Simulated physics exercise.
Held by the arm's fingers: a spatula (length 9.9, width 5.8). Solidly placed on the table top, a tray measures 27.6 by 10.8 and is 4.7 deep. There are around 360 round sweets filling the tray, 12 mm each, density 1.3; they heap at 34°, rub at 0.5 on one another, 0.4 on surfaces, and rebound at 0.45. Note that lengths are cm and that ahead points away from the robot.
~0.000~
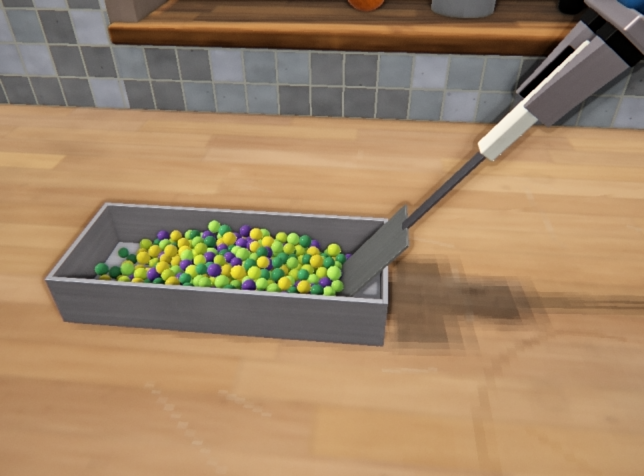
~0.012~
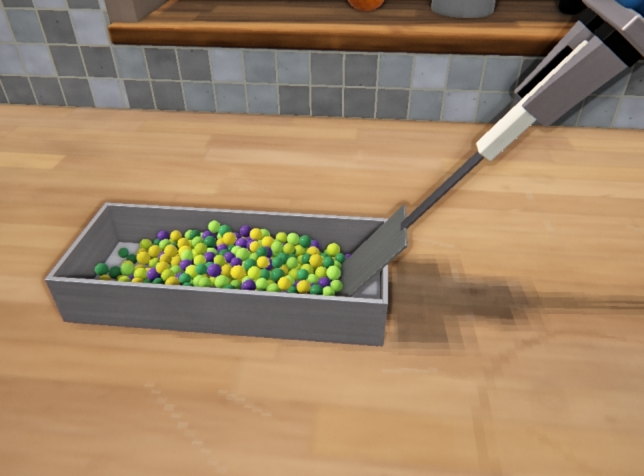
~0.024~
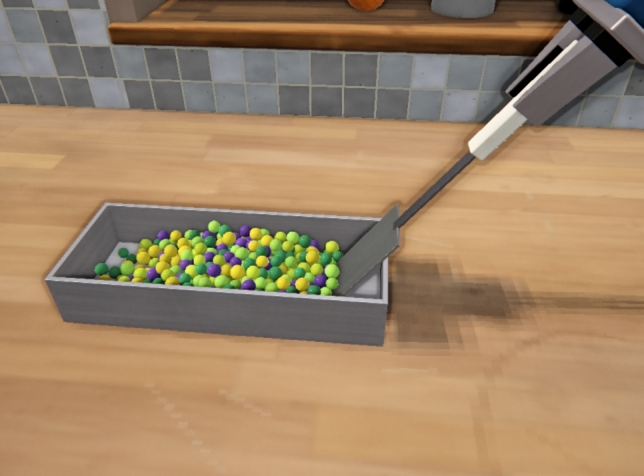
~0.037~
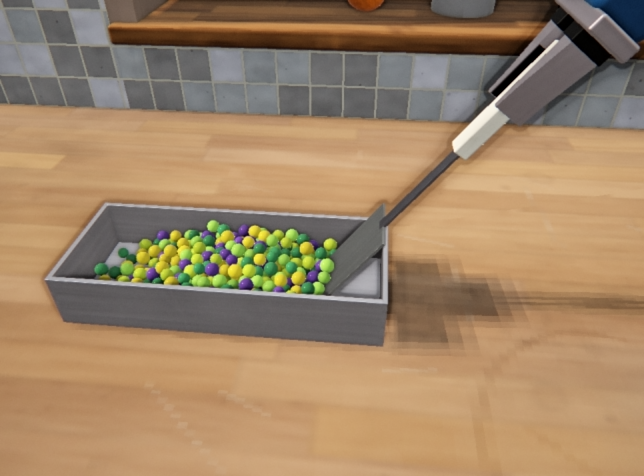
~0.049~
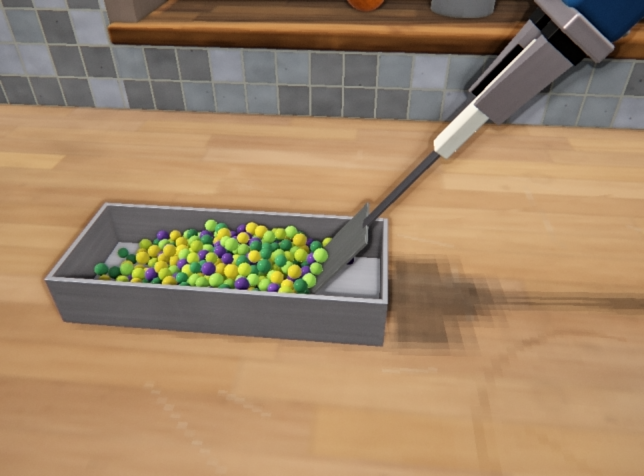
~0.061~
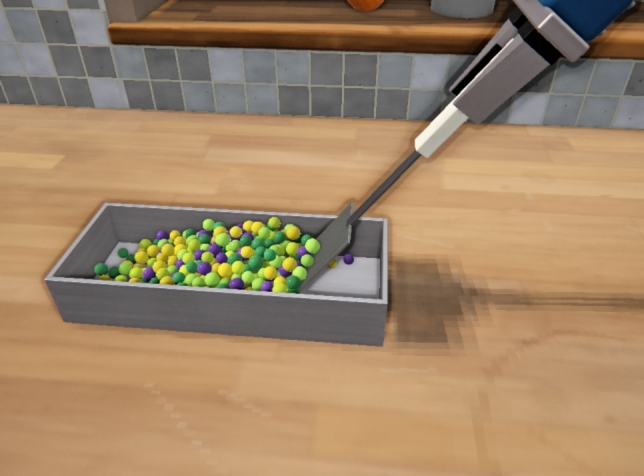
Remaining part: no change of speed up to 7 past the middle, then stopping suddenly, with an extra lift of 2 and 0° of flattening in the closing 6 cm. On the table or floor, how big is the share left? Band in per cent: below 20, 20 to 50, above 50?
Band: 20 to 50.
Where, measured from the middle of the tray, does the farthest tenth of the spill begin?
I'd estimate close to 50 centimetres.
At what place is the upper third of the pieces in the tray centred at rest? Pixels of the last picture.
Roughly (117, 254).
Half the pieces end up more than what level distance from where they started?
Distance: Around 6 cm.
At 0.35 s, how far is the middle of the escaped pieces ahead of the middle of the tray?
About 22 cm.
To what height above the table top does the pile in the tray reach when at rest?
Roughly 5.5 centimetres.
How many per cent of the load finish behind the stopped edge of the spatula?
30 %.
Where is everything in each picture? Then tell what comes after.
Spatula top edge at (407, 224), sloping 54°; upper third of the load around (237, 263), from x 100 to 350, top at y 225; 362 in the tray, in the first picture.
Spatula top edge at (406, 224), sloping 54°; upper third of the load around (237, 263), from x 100 to 350, top at y 225, in the second picture.
Spatula top edge at (399, 224), sloping 54°; upper third of the load around (237, 262), from x 100 to 350, top at y 225, in the third picture.
Spatula top edge at (384, 223), sloping 54°; upper third of the load around (245, 261), from x 100 to 350, top at y 225, in the fourth picture.
Spatula top edge at (368, 222), sloping 54°; upper third of the load around (243, 257), from x 100 to 350, top at y 225, in the fifth picture.
Spatula top edge at (351, 221), sloping 54°; upper third of the load around (242, 255), from x 100 to 350, top at y 225; 362 in the tray, in the sixth picture.
After 0.10 s, sloping 54°, highest piece 7 above the table; 362 in the tray.
After 0.13 s, sloping 54°, highest piece 9 above the table; 360 in the tray, 2 on the blade or in flight.
After 0.35 s, sloping 54°, highest piece 6 above the table; 265 in the tray, 85 on the table or floor, 12 on the blade or in flight.
After 1.40 s, sloping 54°, highest piece 5 above the table; 264 in the tray, 98 on the table or floor.
At rest, 264 in the tray, 98 on the table or floor. That is 27 % on the table or floor.
